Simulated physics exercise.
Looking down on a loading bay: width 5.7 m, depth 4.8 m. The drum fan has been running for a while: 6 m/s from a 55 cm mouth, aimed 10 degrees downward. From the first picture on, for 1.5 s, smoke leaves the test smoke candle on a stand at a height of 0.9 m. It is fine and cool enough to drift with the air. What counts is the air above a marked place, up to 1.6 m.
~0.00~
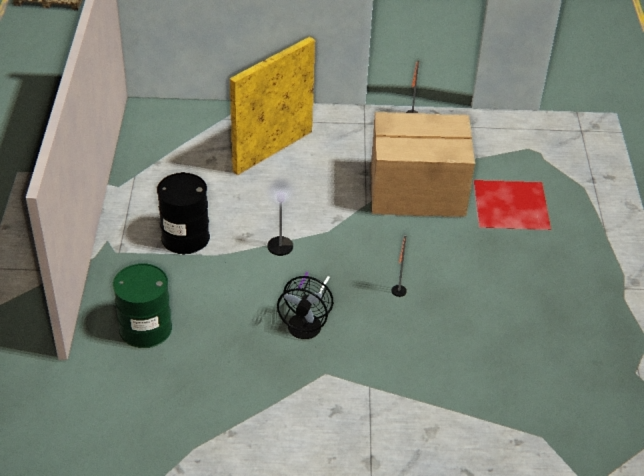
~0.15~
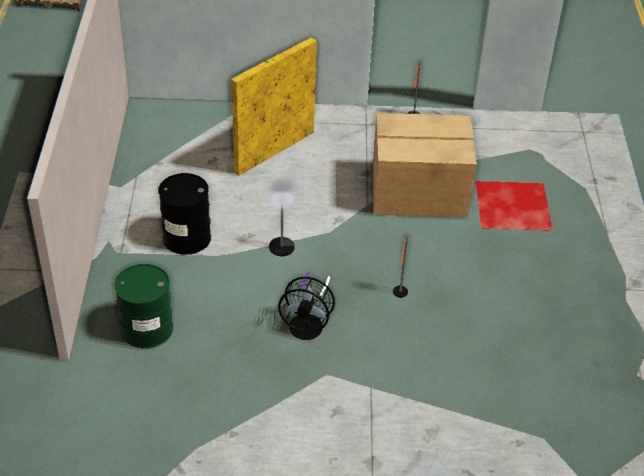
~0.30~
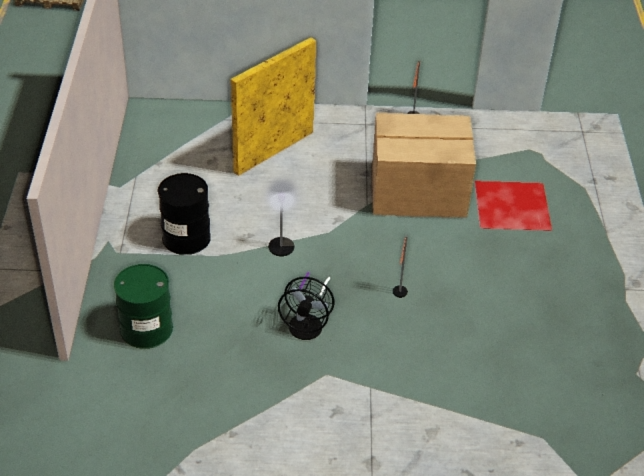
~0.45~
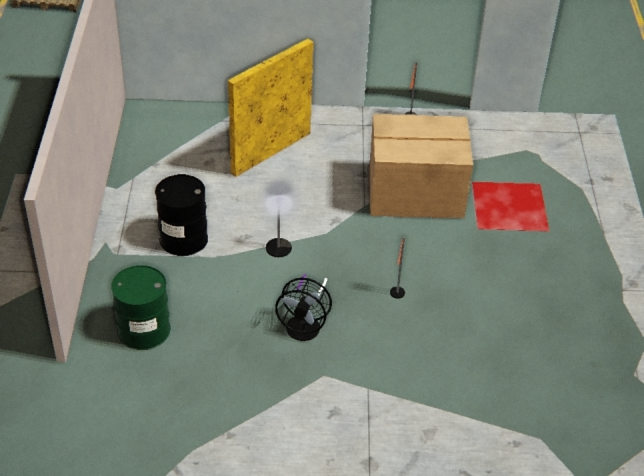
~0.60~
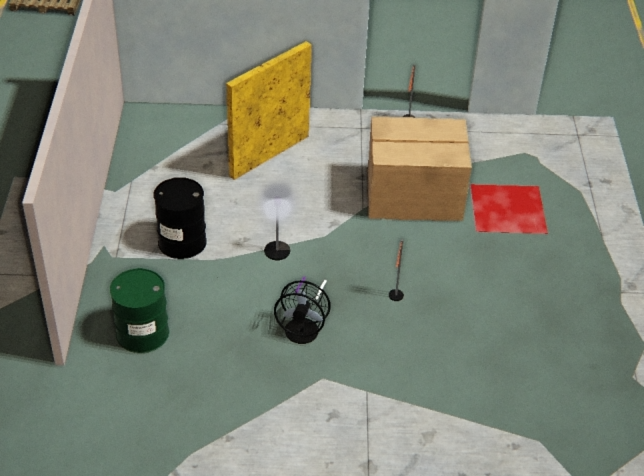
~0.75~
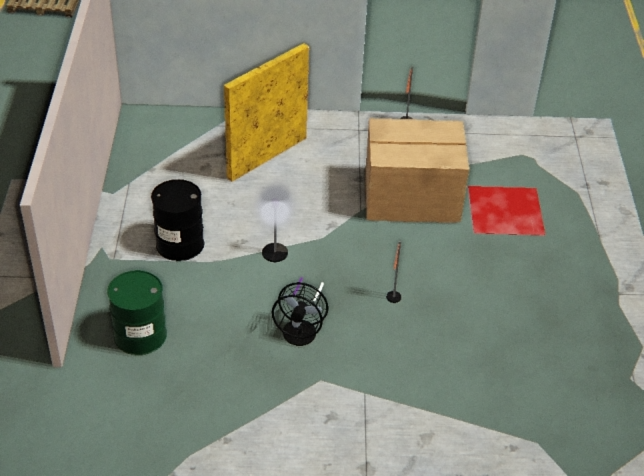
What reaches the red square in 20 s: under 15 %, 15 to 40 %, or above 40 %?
The share reaching it is under 15 %.
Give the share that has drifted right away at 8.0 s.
Near 15 %.
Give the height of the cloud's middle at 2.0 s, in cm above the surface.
About 60 cm.
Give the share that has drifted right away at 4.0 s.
Near 0 %.
By 2.0 s we count, 0 % has passed over the red square, with 100 % still about or yet to come, and the middle of the rest is near (274, 217).
By 4.0 s we count, 0 % has passed over the red square, with 100 % still about or yet to come, and the middle of the rest is near (275, 215).
By 8.0 s we count, 0 % has passed over the red square, with 87 % still about or yet to come, and the middle of the rest is near (216, 96).
By 20.0 s we count, 0 % has passed over the red square, with 38 % still about or yet to come, and the middle of the rest is near (117, 189).
